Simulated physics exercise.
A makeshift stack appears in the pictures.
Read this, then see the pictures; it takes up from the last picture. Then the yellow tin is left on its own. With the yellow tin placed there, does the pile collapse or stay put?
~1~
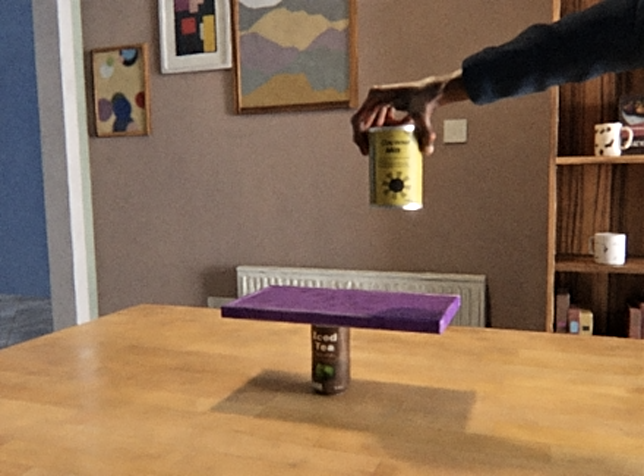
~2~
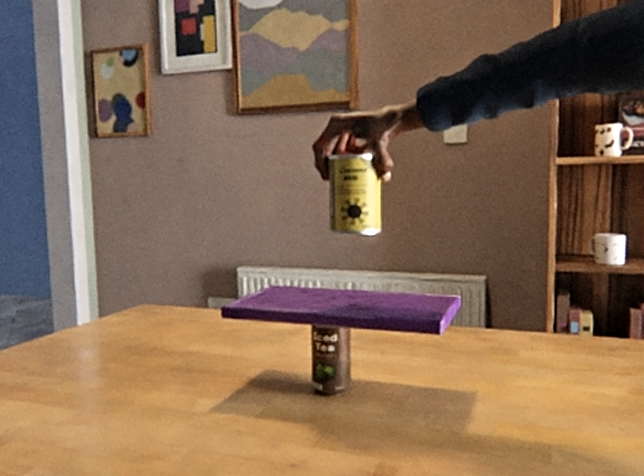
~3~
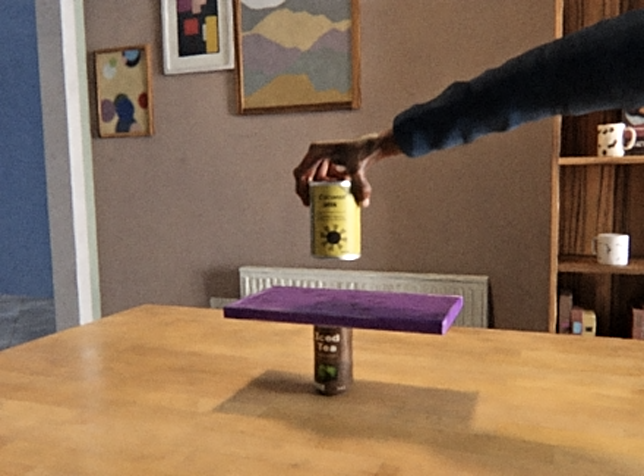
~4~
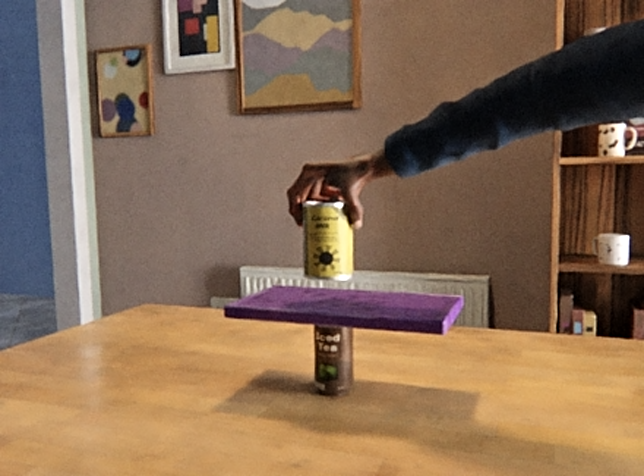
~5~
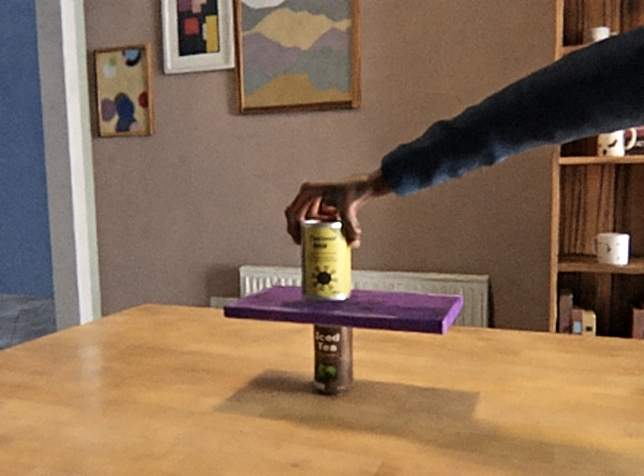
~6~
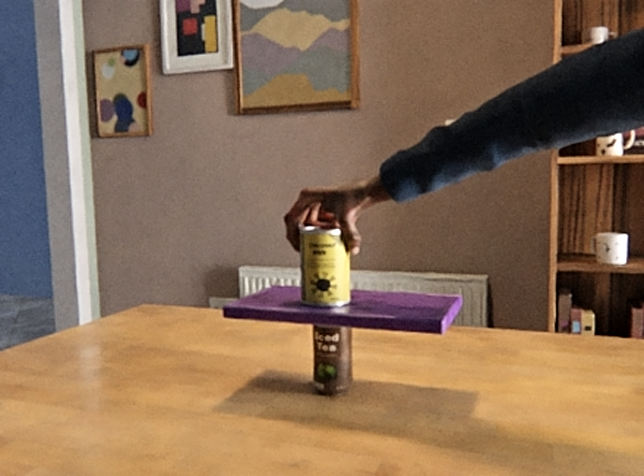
Turns out nothing tips over there.
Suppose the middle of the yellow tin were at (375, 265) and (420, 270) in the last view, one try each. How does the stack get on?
Topples, then topples.
Then, 0.30 s past the last view, nothing moves.
Then, 1.00 s past the last view, yellow tin resting near (325, 266).
Finally, all 3 still in place. Final places as the last picture's camera would see them, yellow tin near (325, 266). The stack holds.
